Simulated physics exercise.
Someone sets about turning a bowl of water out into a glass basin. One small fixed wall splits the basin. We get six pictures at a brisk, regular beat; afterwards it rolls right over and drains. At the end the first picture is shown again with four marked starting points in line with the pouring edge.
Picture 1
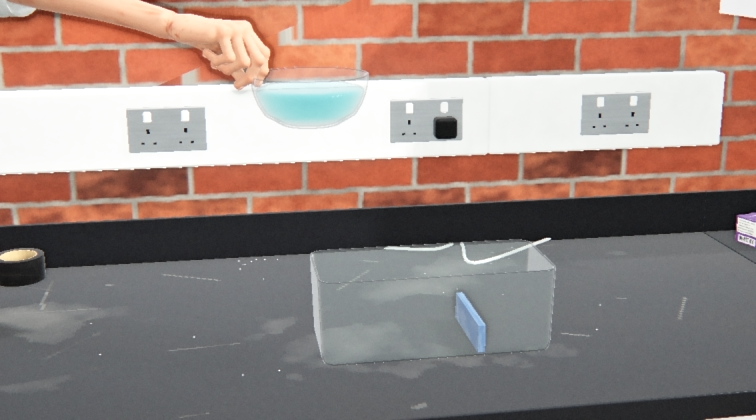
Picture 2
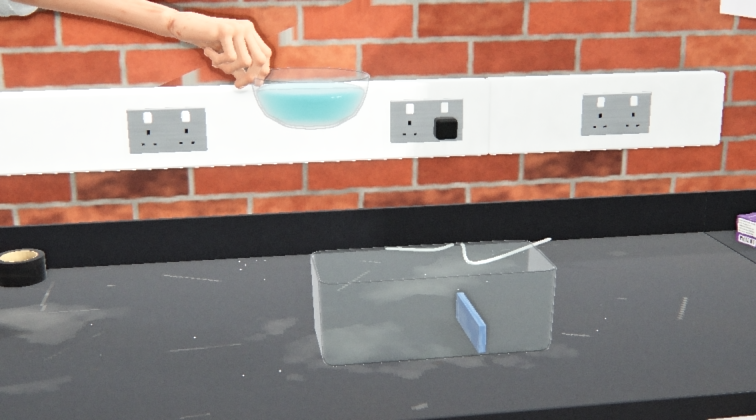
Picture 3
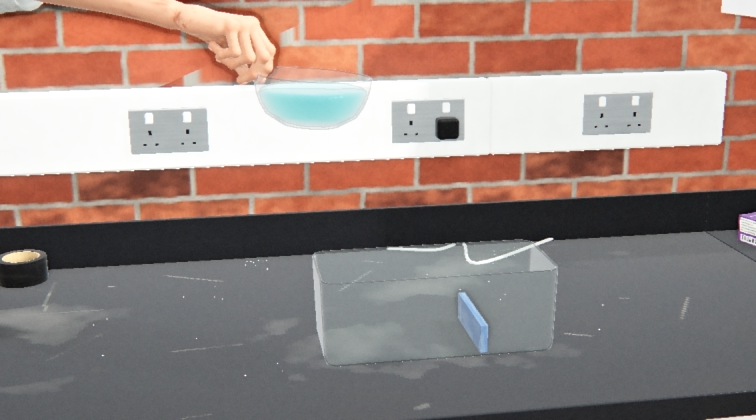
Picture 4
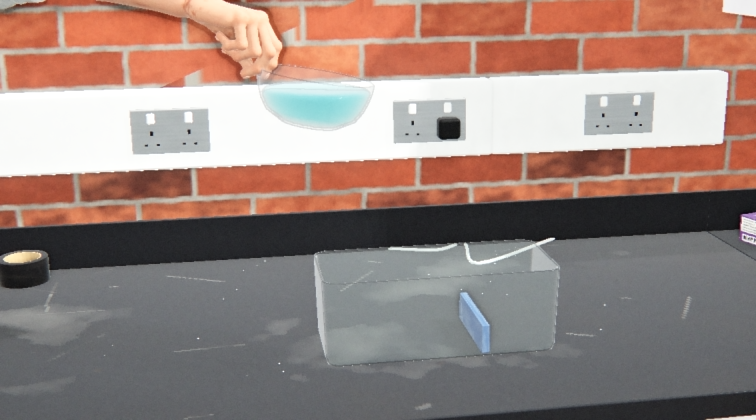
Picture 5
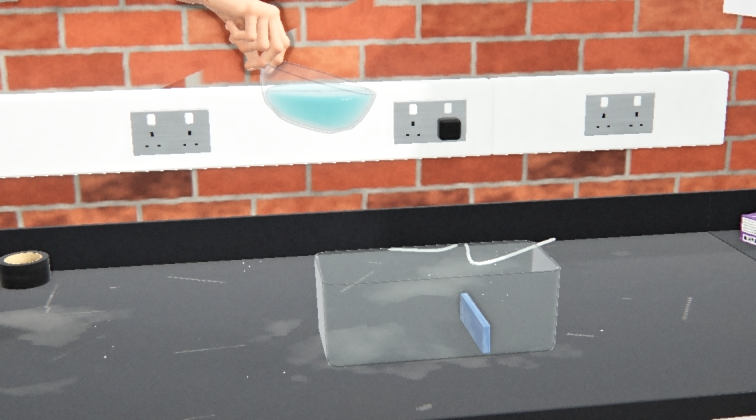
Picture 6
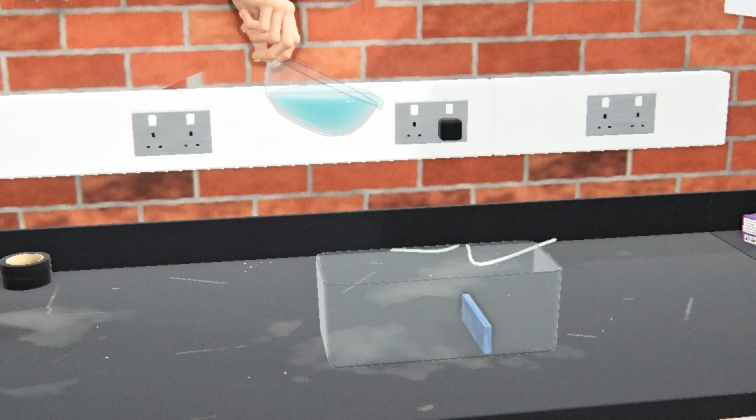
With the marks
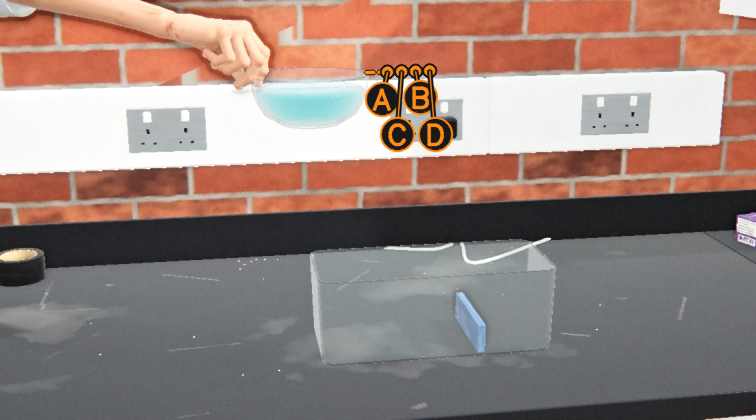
A hand tilting a clear bowl of blue water gradually to the right above a glass basin on a black worktop.
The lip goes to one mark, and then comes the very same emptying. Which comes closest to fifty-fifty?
Take B.
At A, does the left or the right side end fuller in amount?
The left side.
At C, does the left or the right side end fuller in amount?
The left side.
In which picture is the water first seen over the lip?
Picture 6.
In orange, A at (387, 72); B at (415, 71); C at (401, 71); D at (429, 70).
With A, about 91 % ends left of the wall and 7 % right of it.
With B, about 46 % ends left of the wall and 53 % right of it.
With C, about 68 % ends left of the wall and 31 % right of it.
With D, about 33 % ends left of the wall and 65 % right of it.
